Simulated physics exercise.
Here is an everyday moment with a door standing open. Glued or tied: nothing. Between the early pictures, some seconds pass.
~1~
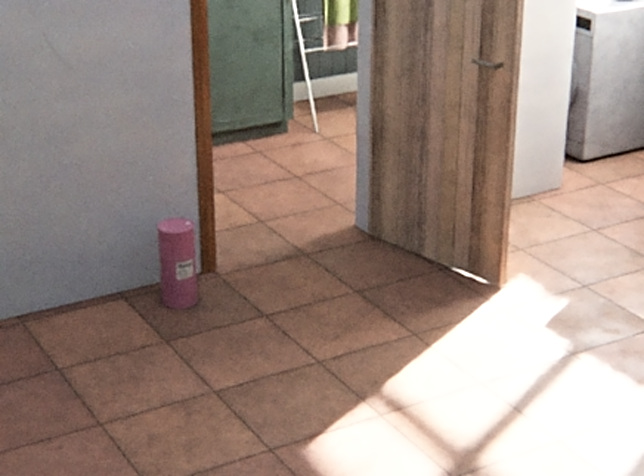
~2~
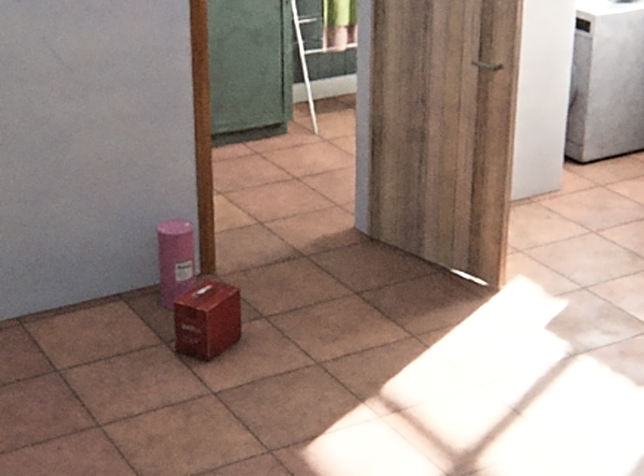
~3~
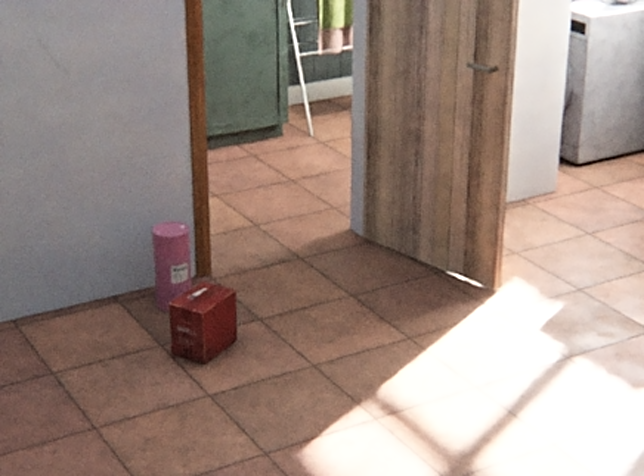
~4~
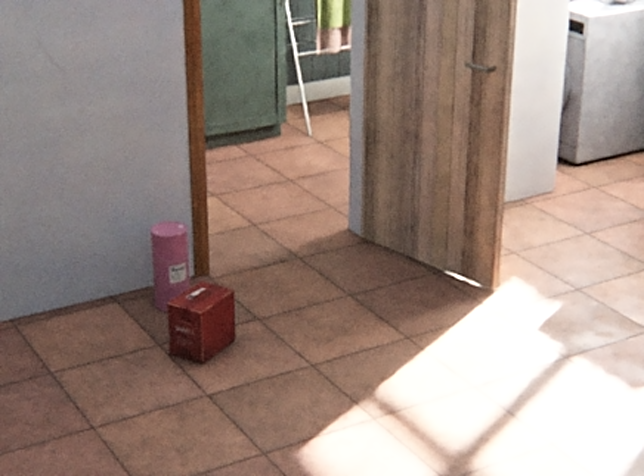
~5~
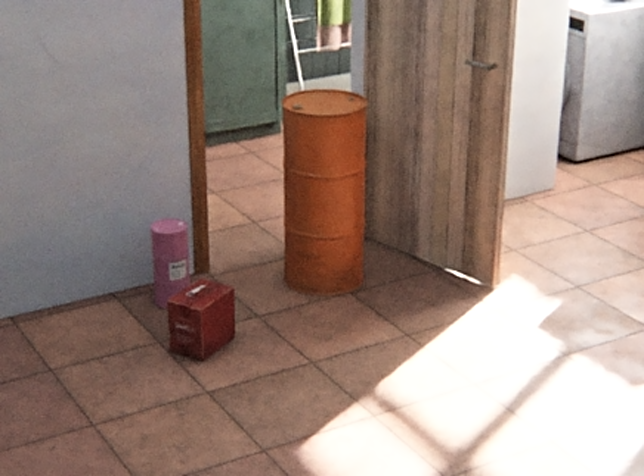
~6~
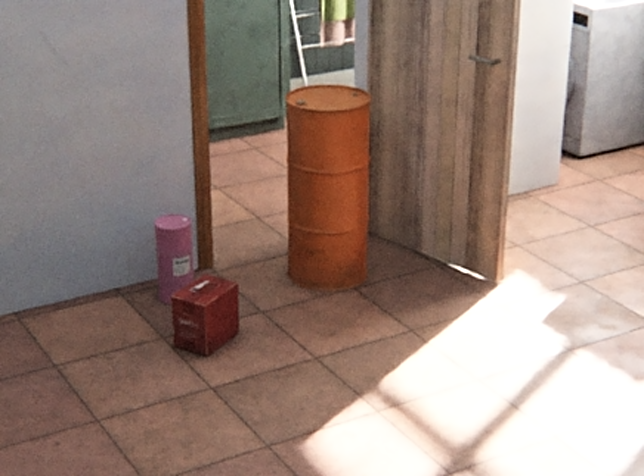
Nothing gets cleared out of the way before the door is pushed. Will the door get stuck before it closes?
Yes, it gets caught partway.
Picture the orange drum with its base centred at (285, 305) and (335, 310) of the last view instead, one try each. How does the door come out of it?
On the first go it doesn't make it all the way, and on the second it doesn't make it all the way.
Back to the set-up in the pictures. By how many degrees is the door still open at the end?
Roughly 55°.
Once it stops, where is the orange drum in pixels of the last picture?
It ends up near (318, 188).
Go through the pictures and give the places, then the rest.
The first picture shows door wide open and still.
The second picture shows door wide open and still; red parcel (208, 320); pink canister (177, 265).
The third picture shows door wide open and still; red parcel (204, 322); pink canister (173, 267).
The fourth picture shows door wide open and still; red parcel (202, 322); pink canister (171, 267).
The fifth picture shows door wide open and still; red parcel (202, 319); pink canister (171, 264).
The sixth picture shows door wide open and still; orange drum (328, 188); red parcel (206, 315).
Then, 0.50 s on from there, door 86° open.
Then, 0.80 s on from there, door 62° open.
In the end, door 56° open; all 3 unmoved. At the end, from the last picture's camera, orange drum near (318, 188).
